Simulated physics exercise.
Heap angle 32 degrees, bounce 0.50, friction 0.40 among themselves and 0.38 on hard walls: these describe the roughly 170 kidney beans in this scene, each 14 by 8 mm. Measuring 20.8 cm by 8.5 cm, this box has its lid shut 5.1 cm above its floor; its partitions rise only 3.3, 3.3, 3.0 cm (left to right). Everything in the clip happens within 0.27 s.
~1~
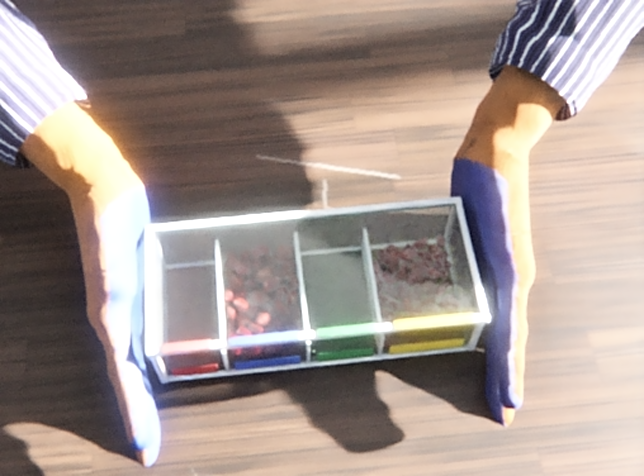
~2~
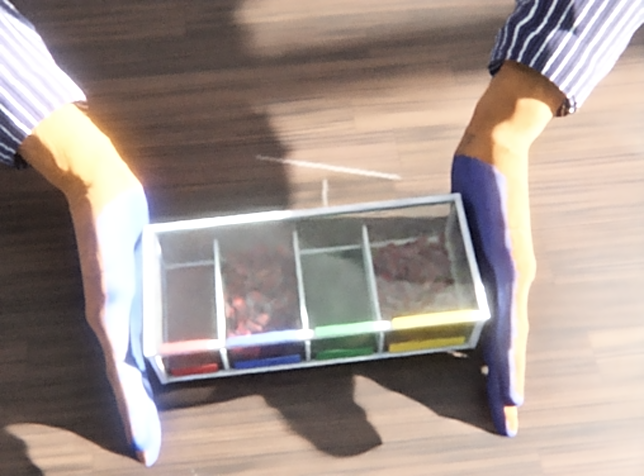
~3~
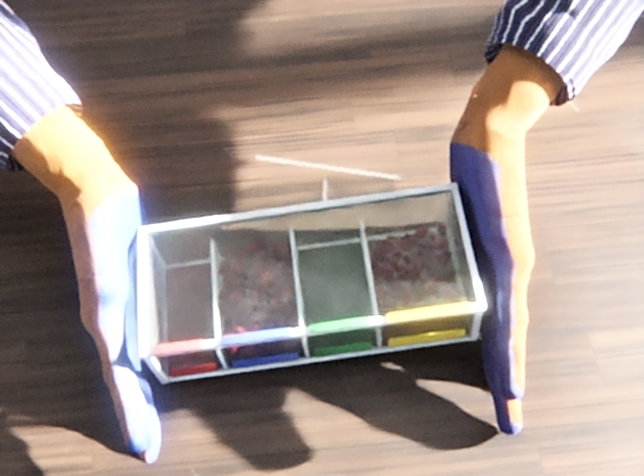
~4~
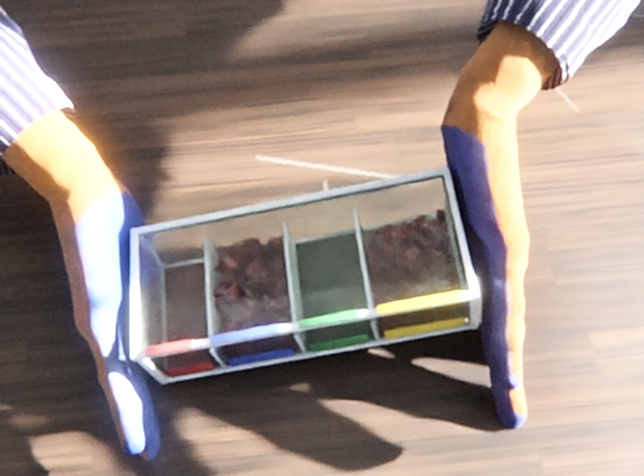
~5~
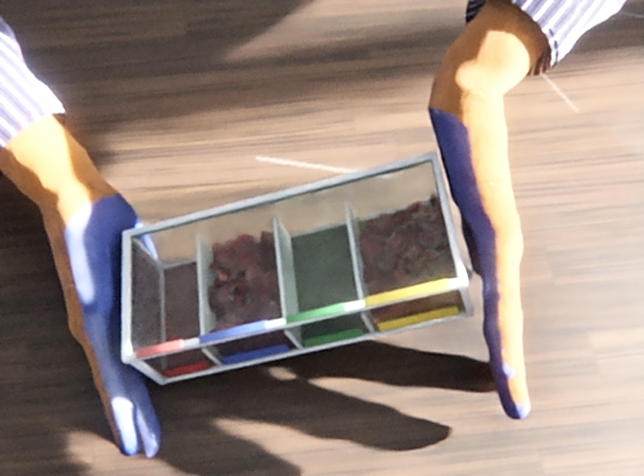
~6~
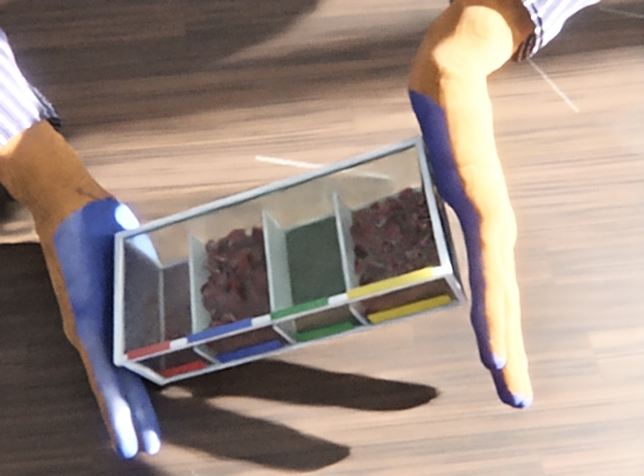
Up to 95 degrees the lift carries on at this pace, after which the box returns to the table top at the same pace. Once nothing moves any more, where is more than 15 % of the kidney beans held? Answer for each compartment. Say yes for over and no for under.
Outcome: Red: It'll probably finish past fifteen percent of the pieces, blue: It'll probably finish past fifteen percent of the pieces, green: It'll probably finish at or short of fifteen percent of the pieces, yellow: It'll probably finish at or short of fifteen percent of the pieces.
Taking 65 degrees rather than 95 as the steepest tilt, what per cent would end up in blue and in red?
You'd see blue with 55 % and red with 5 %.
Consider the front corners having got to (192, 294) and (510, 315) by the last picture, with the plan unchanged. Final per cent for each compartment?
Red = 0 %, blue = 25 %, green = 0 %, yellow = 70 %.
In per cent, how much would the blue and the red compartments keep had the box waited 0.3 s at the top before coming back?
Result - blue: 30 %, red: 65 %.
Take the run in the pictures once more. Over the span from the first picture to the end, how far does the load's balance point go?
Roughly 7.0 cm.
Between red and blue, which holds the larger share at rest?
The red compartment ends up with more.
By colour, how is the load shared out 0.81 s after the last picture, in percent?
Per cent by colour: Red 25; blue 45; green 10; yellow 20.
Then, 0.81 s after the last picture, tilt 94 degrees; red 25 %, blue 45 %, green 10 %, yellow 20 %.
Then, 1.35 s after the last picture, tilt 40 degrees; red 60 %, blue 30 %, green 5 %, yellow 5 %.
Then, 1.94 s after the last picture, tilt 0 degrees; red 60 %, blue 30 %, green 5 %, yellow 5 %.
In the end, red 60 %, blue 30 %, green 5 %, yellow 5 %.
